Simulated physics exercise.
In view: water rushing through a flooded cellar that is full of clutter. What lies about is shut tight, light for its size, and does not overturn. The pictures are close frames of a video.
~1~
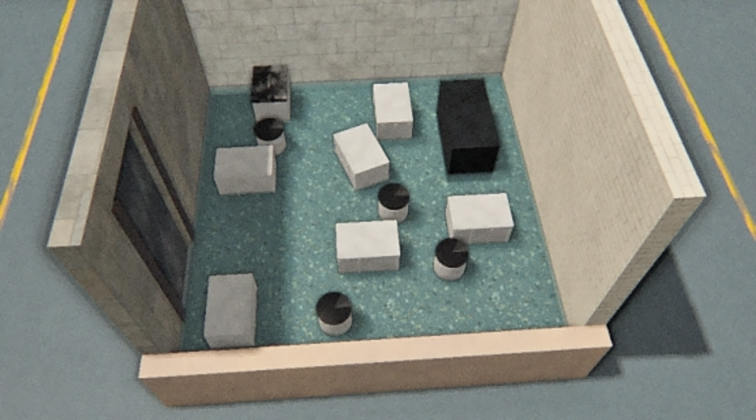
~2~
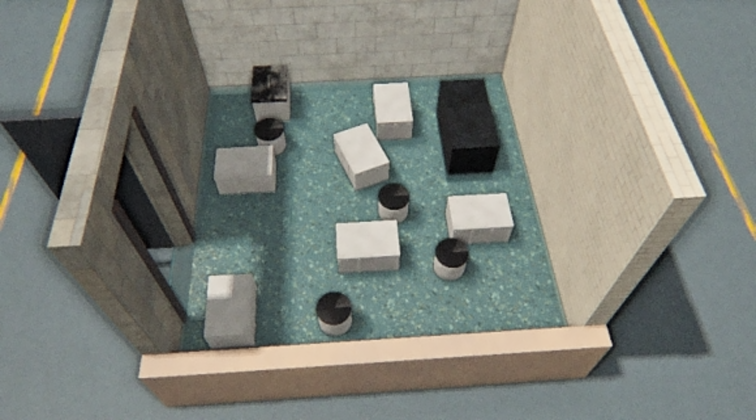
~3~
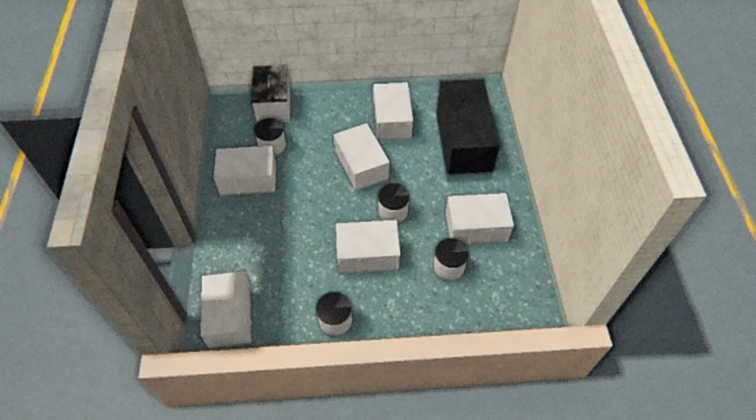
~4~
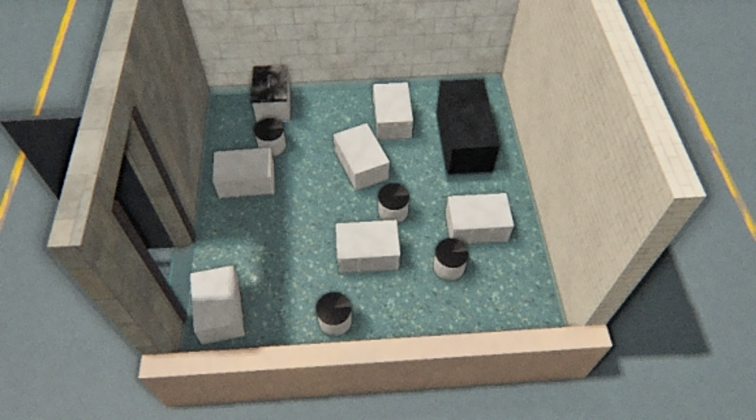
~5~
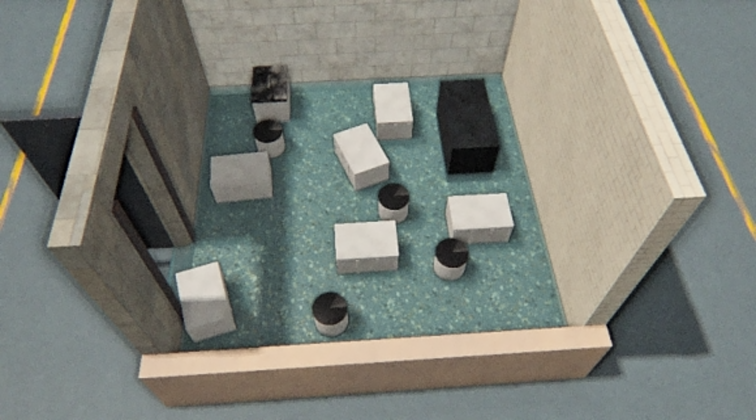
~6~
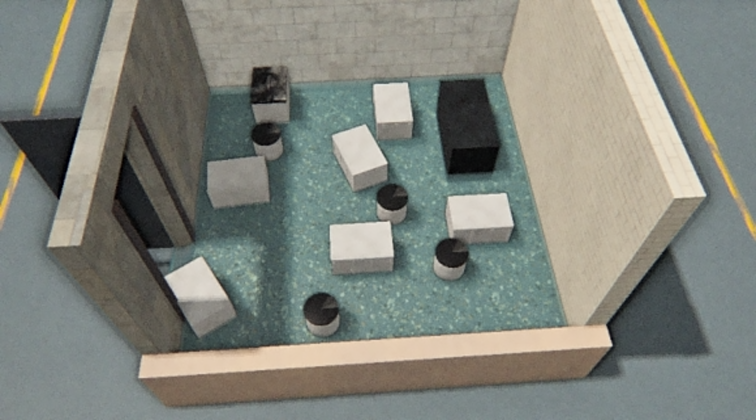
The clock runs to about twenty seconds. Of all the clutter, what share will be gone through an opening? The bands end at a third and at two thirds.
That comes to between one and two thirds.
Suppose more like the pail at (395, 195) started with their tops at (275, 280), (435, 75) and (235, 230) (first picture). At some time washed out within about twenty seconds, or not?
One after the other: Gone, left behind, gone.
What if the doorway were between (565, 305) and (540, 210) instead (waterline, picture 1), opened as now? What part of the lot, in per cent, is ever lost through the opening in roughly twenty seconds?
Some 60 per cent.
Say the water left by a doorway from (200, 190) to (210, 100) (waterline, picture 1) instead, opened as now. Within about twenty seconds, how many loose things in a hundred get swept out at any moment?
Roughly 70 per cent.
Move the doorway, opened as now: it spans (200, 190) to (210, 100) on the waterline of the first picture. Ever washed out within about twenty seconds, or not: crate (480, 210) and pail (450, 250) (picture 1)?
As listed: No, still in.
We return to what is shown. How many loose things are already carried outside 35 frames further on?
It comes to 5.
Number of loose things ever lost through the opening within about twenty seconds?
That makes 7.
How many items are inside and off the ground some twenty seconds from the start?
The number is 4.
A moment on, 1 of 11 are out; 10 afloat.
Next, 2 of 11 are out; 9 afloat.
Later, 5 of 11 are out; 6 afloat.
In the end, 7 of 11 are out; 4 afloat.
